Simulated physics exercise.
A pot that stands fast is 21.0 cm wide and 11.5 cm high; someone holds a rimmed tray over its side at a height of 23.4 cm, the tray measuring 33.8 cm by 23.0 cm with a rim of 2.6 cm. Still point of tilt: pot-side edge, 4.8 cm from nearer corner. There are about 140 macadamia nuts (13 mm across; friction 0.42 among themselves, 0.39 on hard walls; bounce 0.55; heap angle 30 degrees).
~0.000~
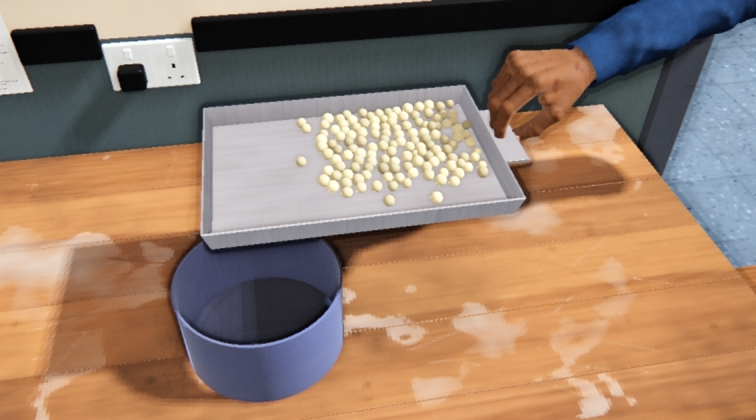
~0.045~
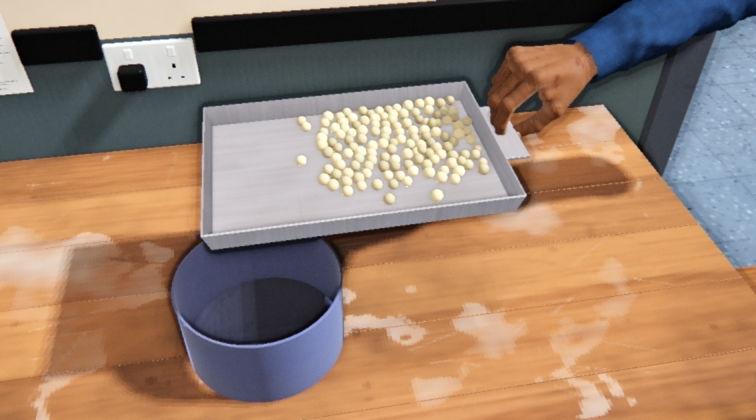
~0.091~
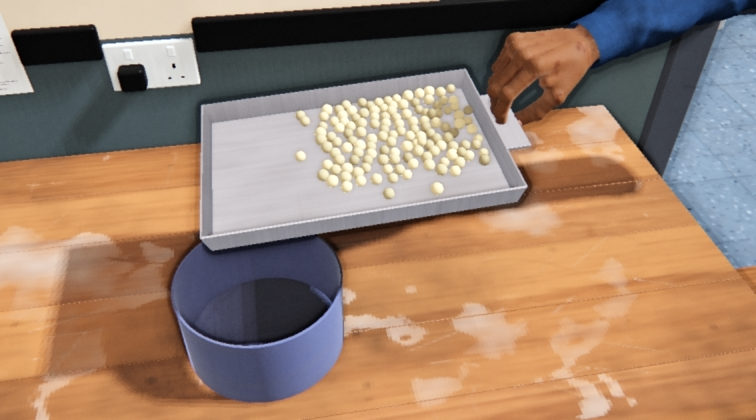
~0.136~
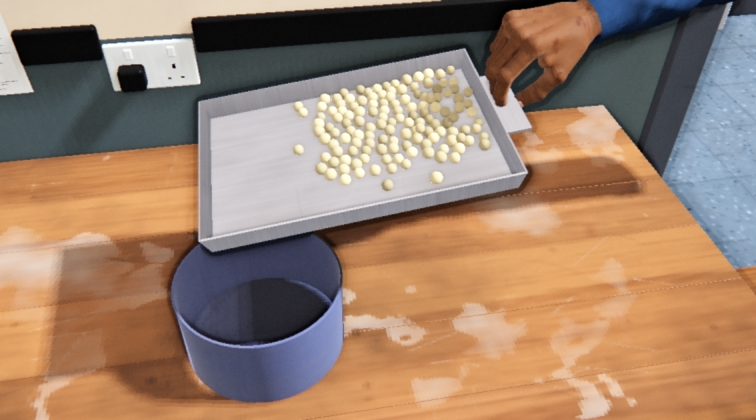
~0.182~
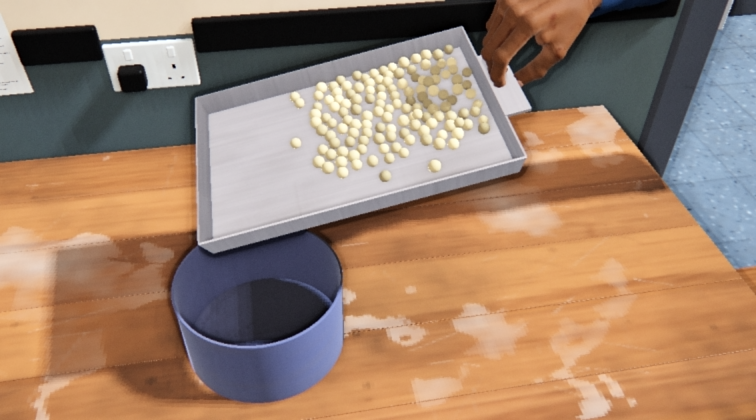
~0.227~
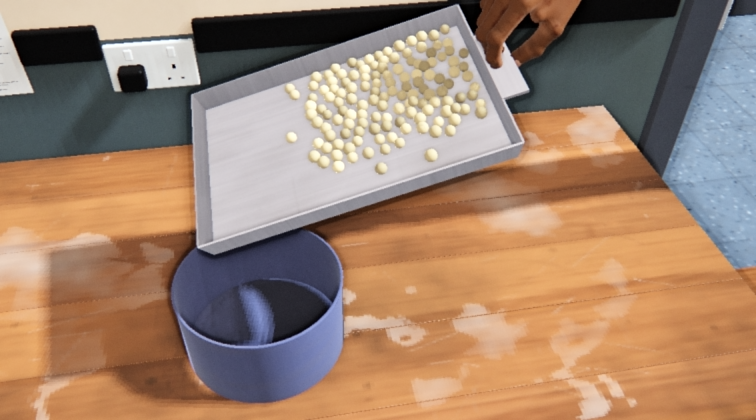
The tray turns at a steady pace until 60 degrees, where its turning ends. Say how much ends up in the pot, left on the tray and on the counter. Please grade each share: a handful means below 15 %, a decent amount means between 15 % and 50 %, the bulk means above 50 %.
Pot: A handful, left on the tray: A decent amount, counter: The bulk.
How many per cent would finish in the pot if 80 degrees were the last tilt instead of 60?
That would give about 10 per cent.
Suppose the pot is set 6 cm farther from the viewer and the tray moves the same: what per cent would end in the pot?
In that setup it would come to near 0 per cent.
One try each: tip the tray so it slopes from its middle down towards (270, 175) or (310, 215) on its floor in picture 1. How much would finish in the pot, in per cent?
About 0 per cent on the first try and 5 per cent on the second.
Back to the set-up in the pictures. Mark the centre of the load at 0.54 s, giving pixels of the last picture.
Around (261, 137).
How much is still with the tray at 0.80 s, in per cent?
40 %, give or take.
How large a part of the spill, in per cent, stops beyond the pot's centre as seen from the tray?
Near 100 in a hundred.
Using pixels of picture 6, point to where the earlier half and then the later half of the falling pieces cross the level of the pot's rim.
I'd mark about (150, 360) for the first half, then (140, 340) for the second.
Then, at 0.42 s, tilt 41 degrees; the tray holds 100 %, the pot 0 %.
After 0.54 s, tilt 54 degrees; the tray holds 100 %, the pot 0 %.
After 0.80 s, tilt 60 degrees; the tray holds 40 %, the pot 0 %.
At rest (2.1 s), pot 5 %, tray 30 %, counter 65 %.
